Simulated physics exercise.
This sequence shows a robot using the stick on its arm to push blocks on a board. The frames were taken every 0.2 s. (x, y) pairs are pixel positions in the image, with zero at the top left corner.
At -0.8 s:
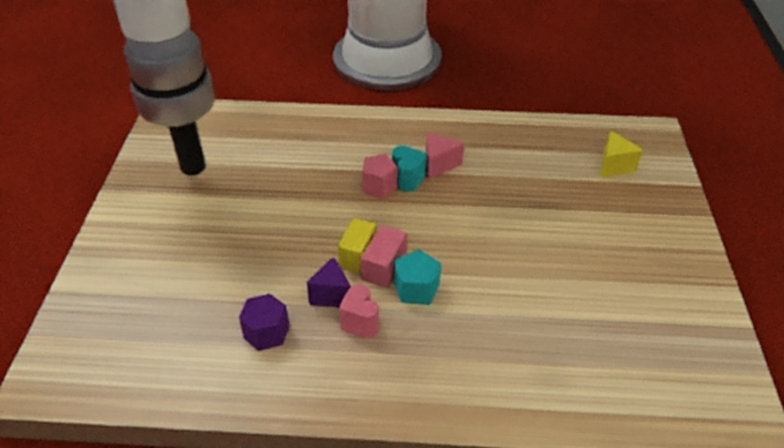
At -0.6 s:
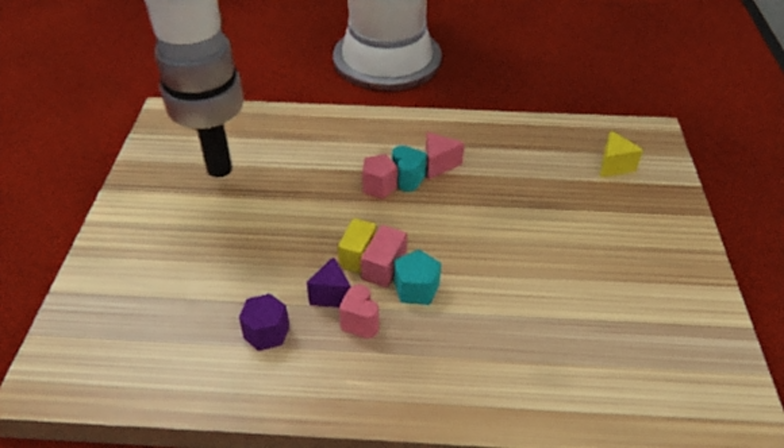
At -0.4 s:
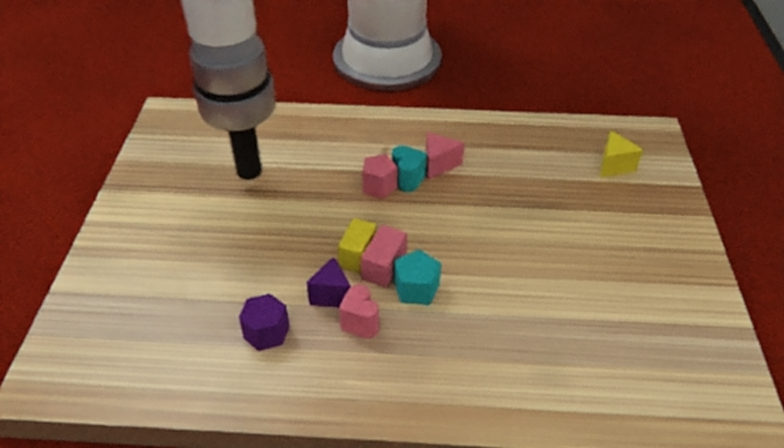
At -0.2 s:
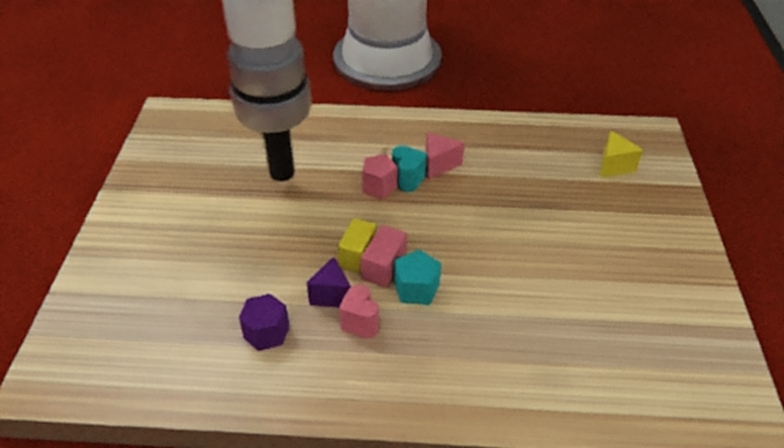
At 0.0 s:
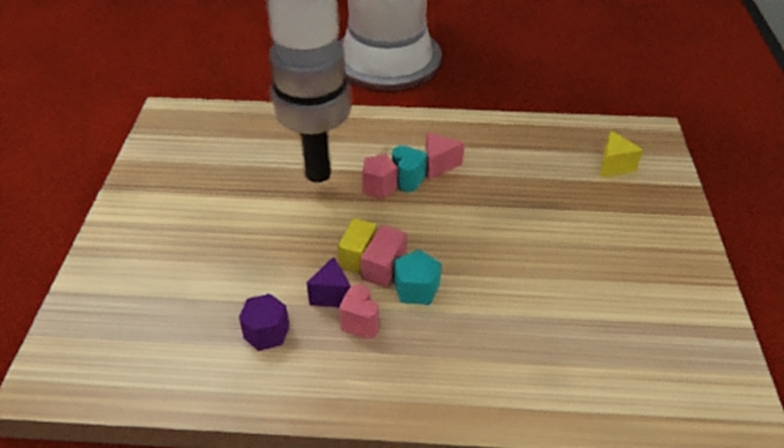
In the video, a robot arm with a black stick moves steadily right across the upper left of a wooden board, nearing a cluster of pink and turquoise blocks, while all the blocks, including yellow and purple ones, stay still.
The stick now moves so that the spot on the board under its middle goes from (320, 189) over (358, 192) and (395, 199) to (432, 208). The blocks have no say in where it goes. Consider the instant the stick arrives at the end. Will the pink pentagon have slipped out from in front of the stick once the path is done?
Yes.
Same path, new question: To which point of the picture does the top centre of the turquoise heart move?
Its top centre is at about (428, 147).
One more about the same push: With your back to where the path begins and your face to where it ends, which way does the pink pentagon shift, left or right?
It goes toward the left-hand side.
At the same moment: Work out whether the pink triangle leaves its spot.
It will be nudged away from its spot.
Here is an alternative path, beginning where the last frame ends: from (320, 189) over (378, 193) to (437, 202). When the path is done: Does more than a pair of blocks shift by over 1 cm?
Yes
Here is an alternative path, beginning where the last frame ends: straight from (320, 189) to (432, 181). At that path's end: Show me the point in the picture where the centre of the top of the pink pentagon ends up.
I'd expect the centre of its top face to be at (461, 162).
The first path, step by step. One third of the way, stick (358, 179); pink pentagon (387, 165); turquoise heart (412, 155), turned 15° anticlockwise.
Two thirds of the way, stick (396, 185); pink pentagon (419, 166), turned 40° anticlockwise; turquoise heart (427, 148), turned 55° anticlockwise; pink triangle (452, 140), turned 25° anticlockwise.
At the end, stick (433, 194); yellow oblong block in place; pink pentagon (441, 167), turned 75° anticlockwise; turquoise heart (428, 147), turned 65° anticlockwise; pink triangle (453, 139), turned 30° anticlockwise.
